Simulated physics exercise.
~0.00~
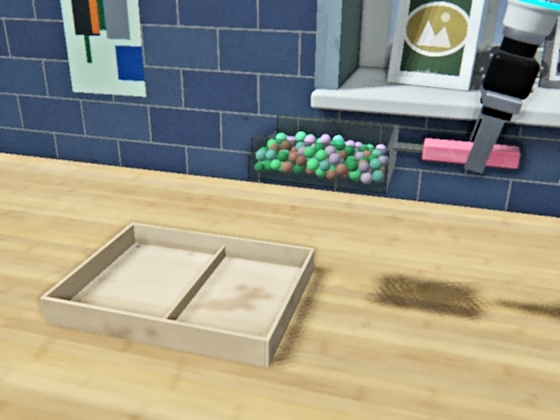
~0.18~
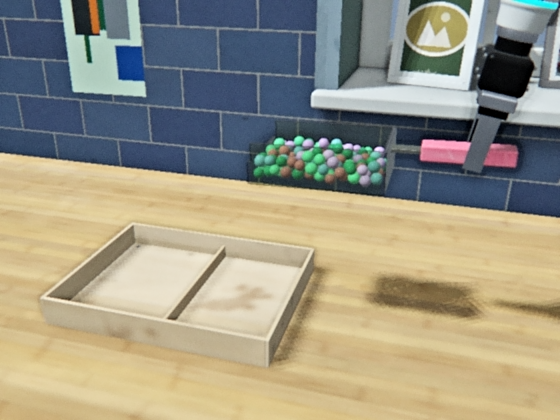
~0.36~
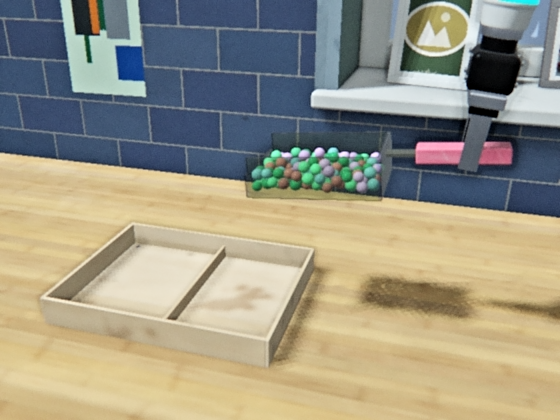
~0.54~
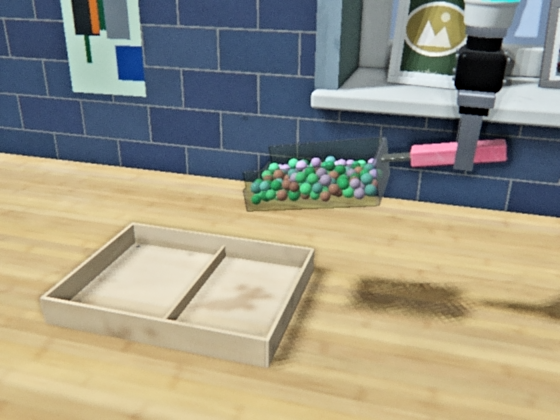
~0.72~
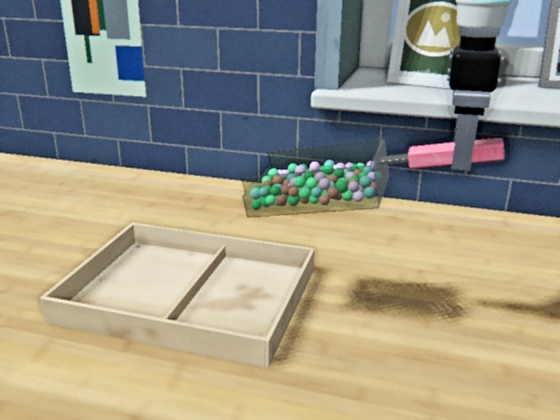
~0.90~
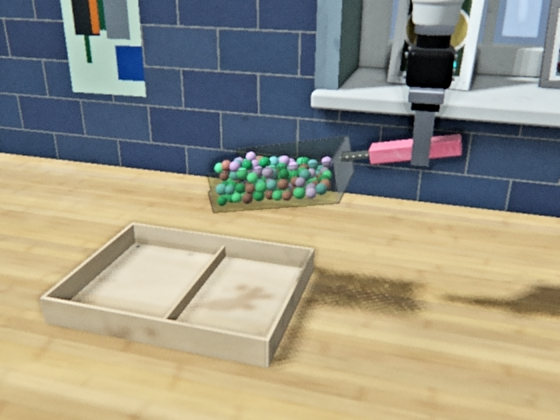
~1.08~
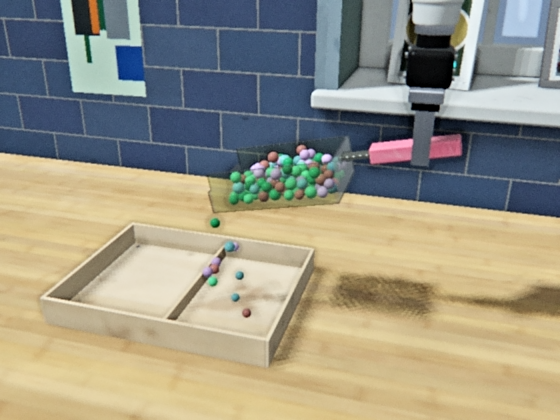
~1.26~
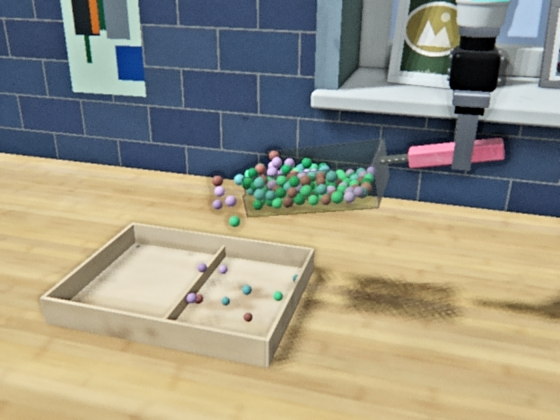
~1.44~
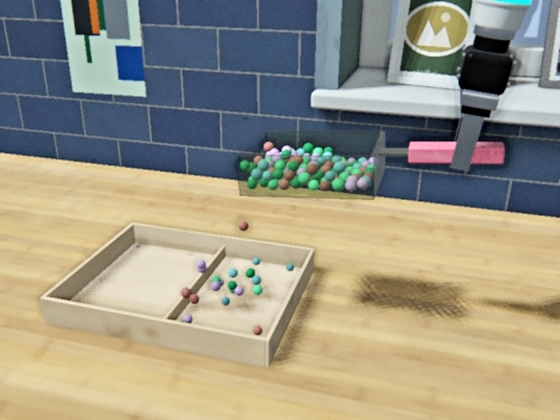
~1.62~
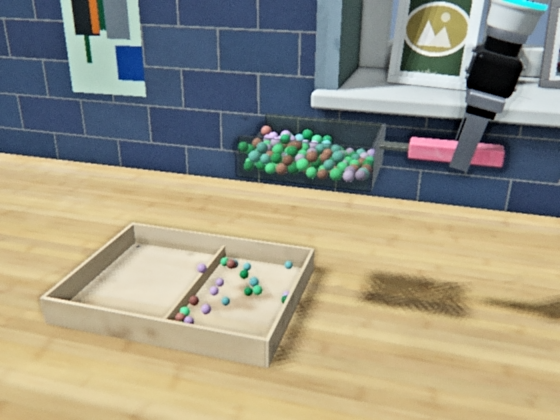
On a wooden kitchen counter, a robot arm tips a clear box, spilling some colourful balls into a divided tray's right compartment.
